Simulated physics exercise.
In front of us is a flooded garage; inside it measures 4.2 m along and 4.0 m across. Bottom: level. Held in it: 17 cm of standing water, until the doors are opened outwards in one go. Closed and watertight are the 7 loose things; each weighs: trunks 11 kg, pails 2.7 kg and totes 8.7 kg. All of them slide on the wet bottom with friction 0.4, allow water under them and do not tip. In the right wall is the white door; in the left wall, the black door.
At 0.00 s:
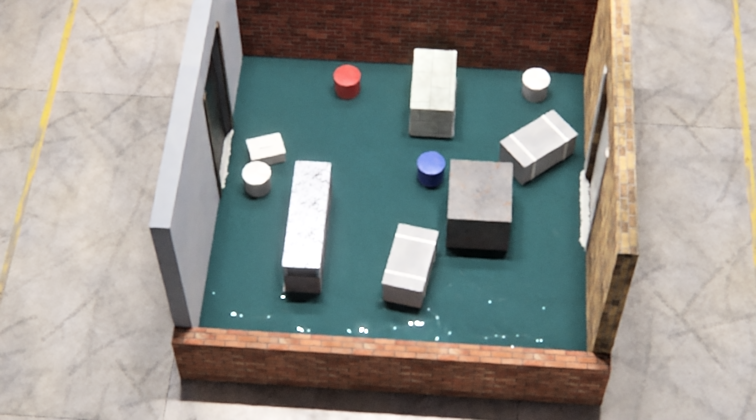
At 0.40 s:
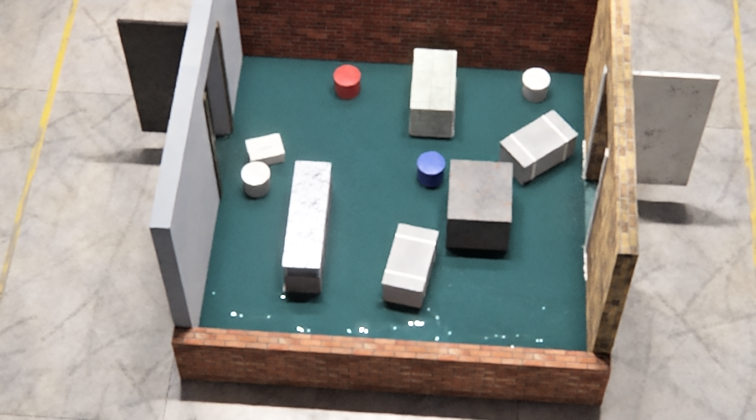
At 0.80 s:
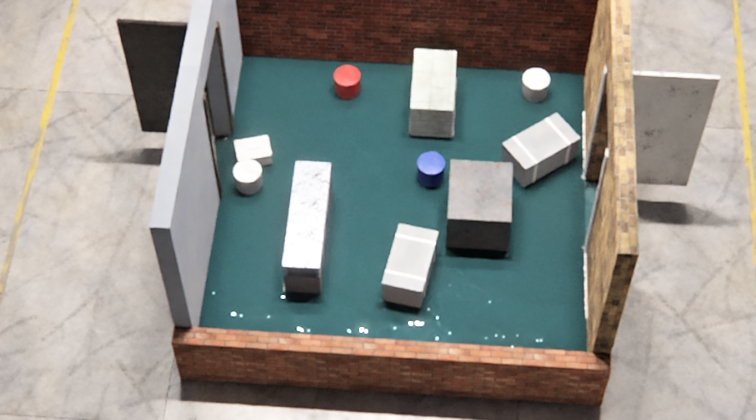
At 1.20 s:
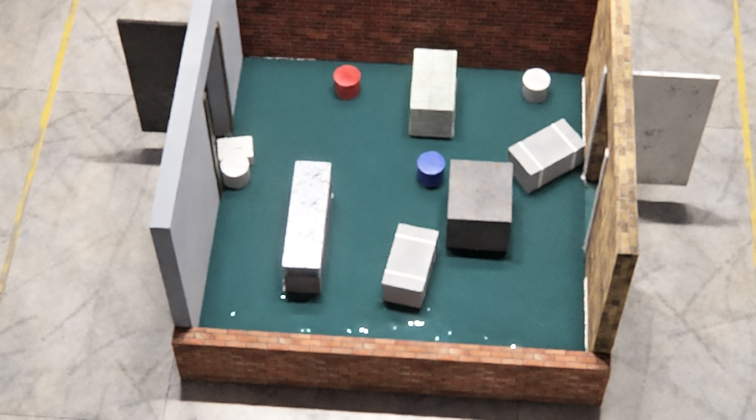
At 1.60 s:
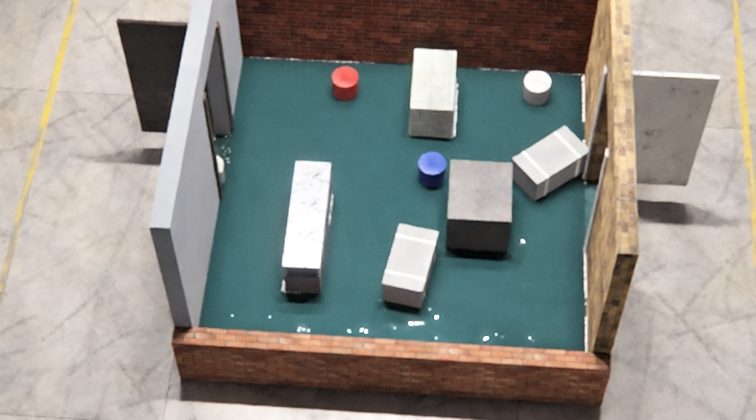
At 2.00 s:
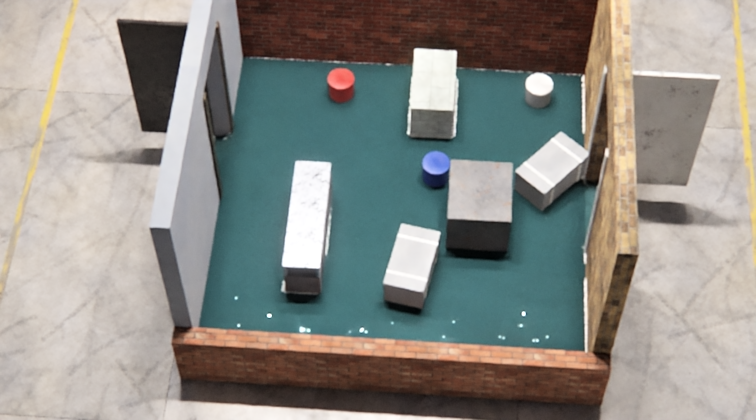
Two side doors open, and floating objects drift toward them, two slipping out of view left.
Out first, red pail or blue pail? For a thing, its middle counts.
The blue one.
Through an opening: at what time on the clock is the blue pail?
Exit time: About 10.5 s.
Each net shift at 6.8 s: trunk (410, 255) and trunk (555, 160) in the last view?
10 cm; gone out.
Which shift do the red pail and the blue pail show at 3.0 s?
Shifts by then: Around 20 and 20 cm.
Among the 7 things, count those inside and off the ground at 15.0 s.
Answer: 2.
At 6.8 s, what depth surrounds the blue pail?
About 12 cm.
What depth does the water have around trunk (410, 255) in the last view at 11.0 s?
Depth: Near 9 cm.
After 3.0 s the red pail is near (329, 80), 0.2 m from its start, afloat; the blue pail is near (445, 158), 0.2 m from its start, afloat; 2 of 7 are out; 5 afloat.
After 6.8 s the red pail is near (312, 85), 0.4 m from its start, afloat; the blue pail is near (491, 162), 0.7 m from its start, afloat; 3 of 7 are out; 4 afloat.
After 11.0 s the red pail is near (285, 99), 0.8 m from its start, afloat; the blue pail has gone out (at 10.7 s); 4 of 7 are out; 3 afloat.
After 15.0 s the red pail is near (243, 121), 1.4 m from its start, afloat; the blue pail has gone out (at 10.7 s); 5 of 7 are out; 2 afloat.
